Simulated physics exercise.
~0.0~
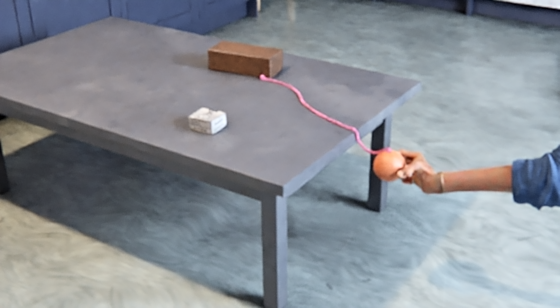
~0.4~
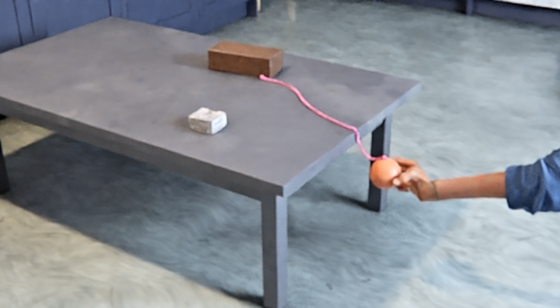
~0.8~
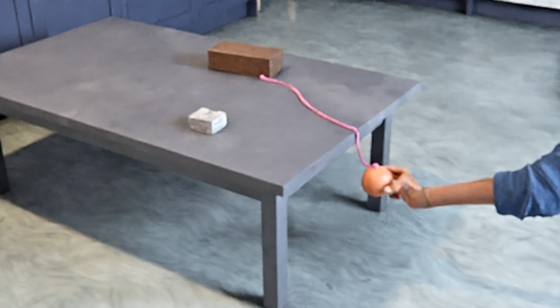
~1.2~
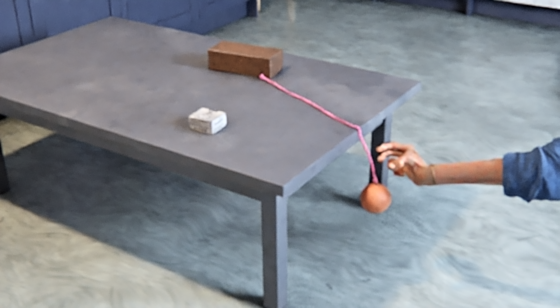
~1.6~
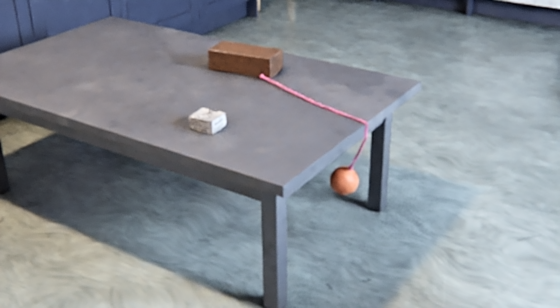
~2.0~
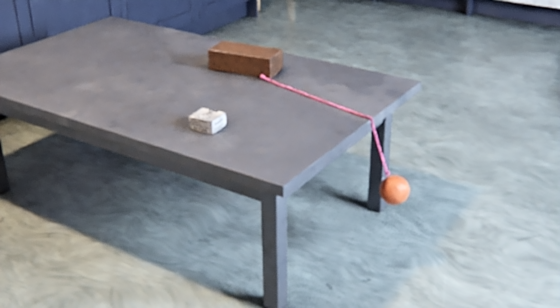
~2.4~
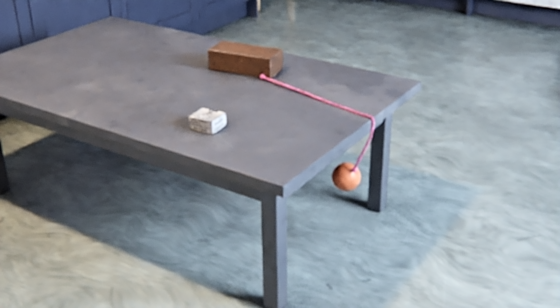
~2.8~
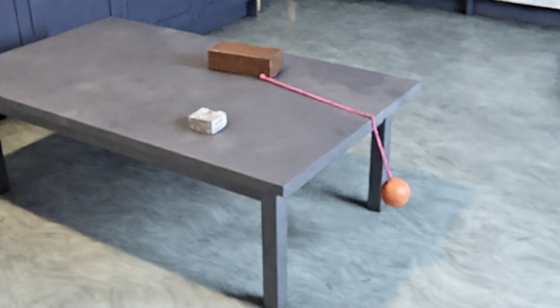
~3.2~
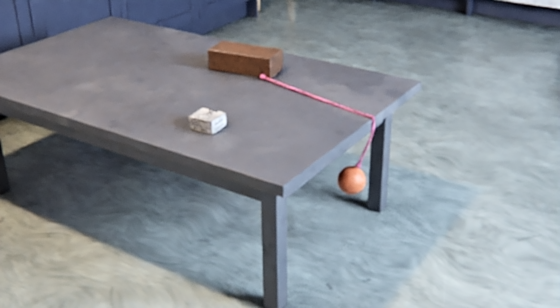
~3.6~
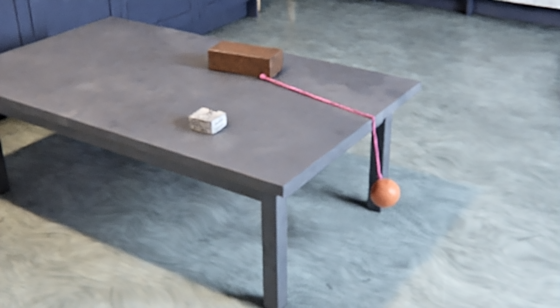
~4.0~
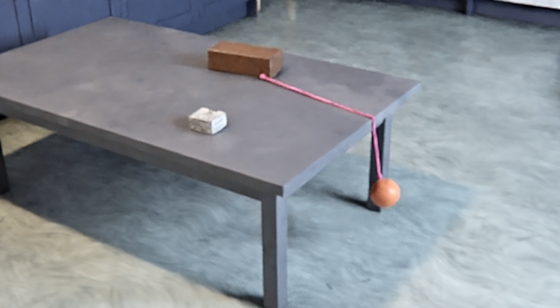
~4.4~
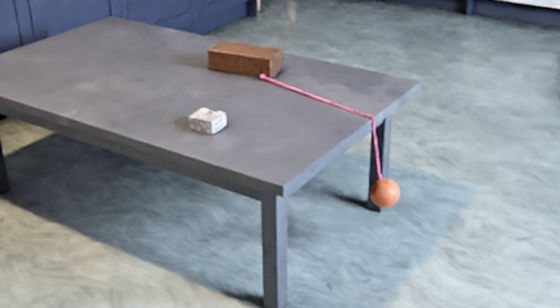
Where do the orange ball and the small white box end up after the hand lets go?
The orange ball ends up hanging in the air from the string over the table's edge. The white box stays where it was on the table.
